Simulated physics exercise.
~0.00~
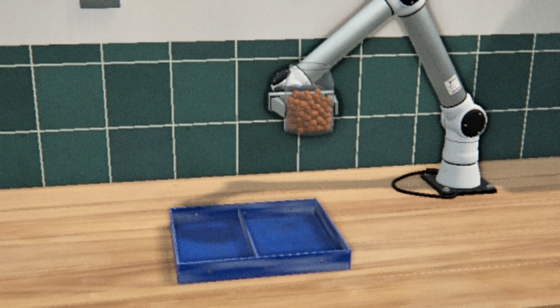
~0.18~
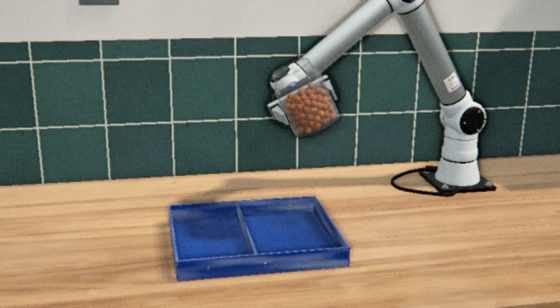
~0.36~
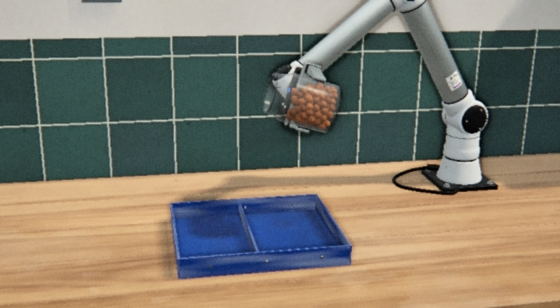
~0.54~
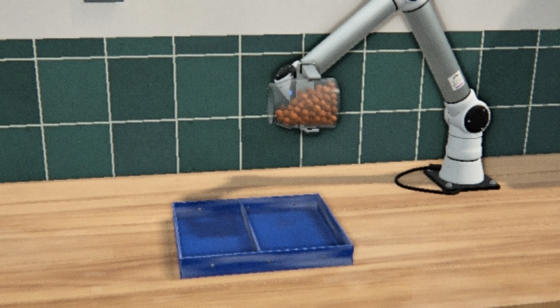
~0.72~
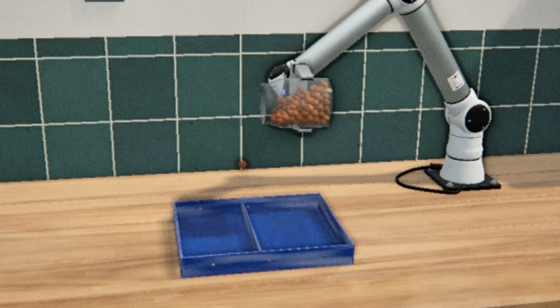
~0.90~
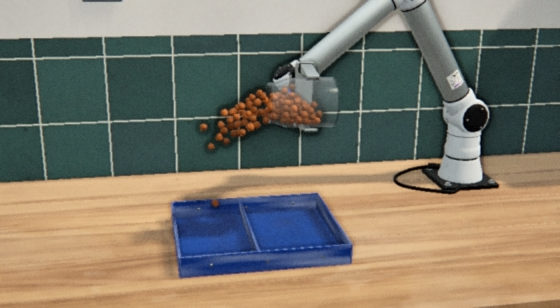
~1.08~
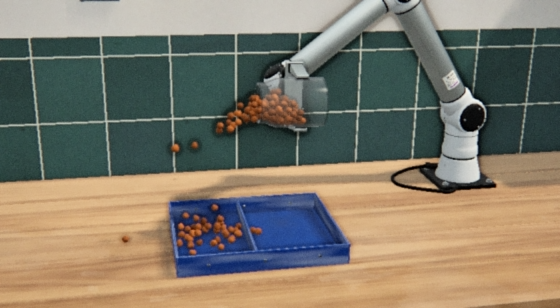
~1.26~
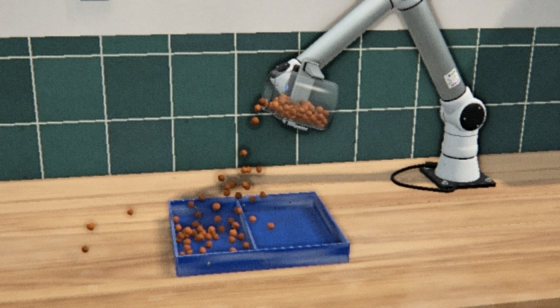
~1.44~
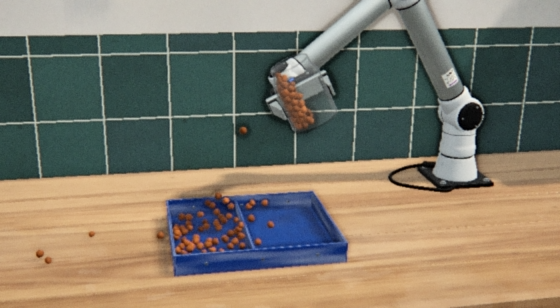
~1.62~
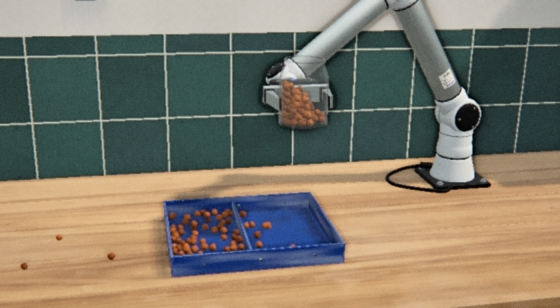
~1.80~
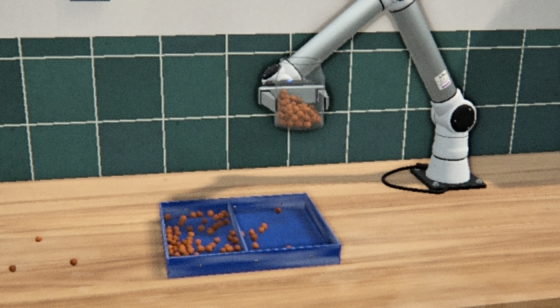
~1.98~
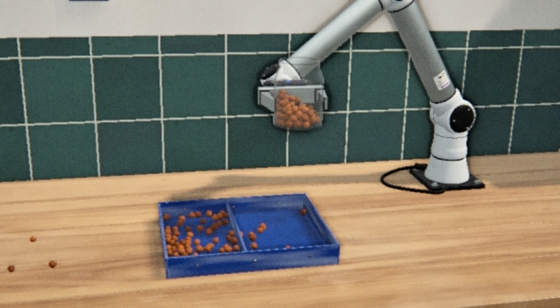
On a wooden counter, a robot arm tips hazelnuts into a blue tray, spilling a few.
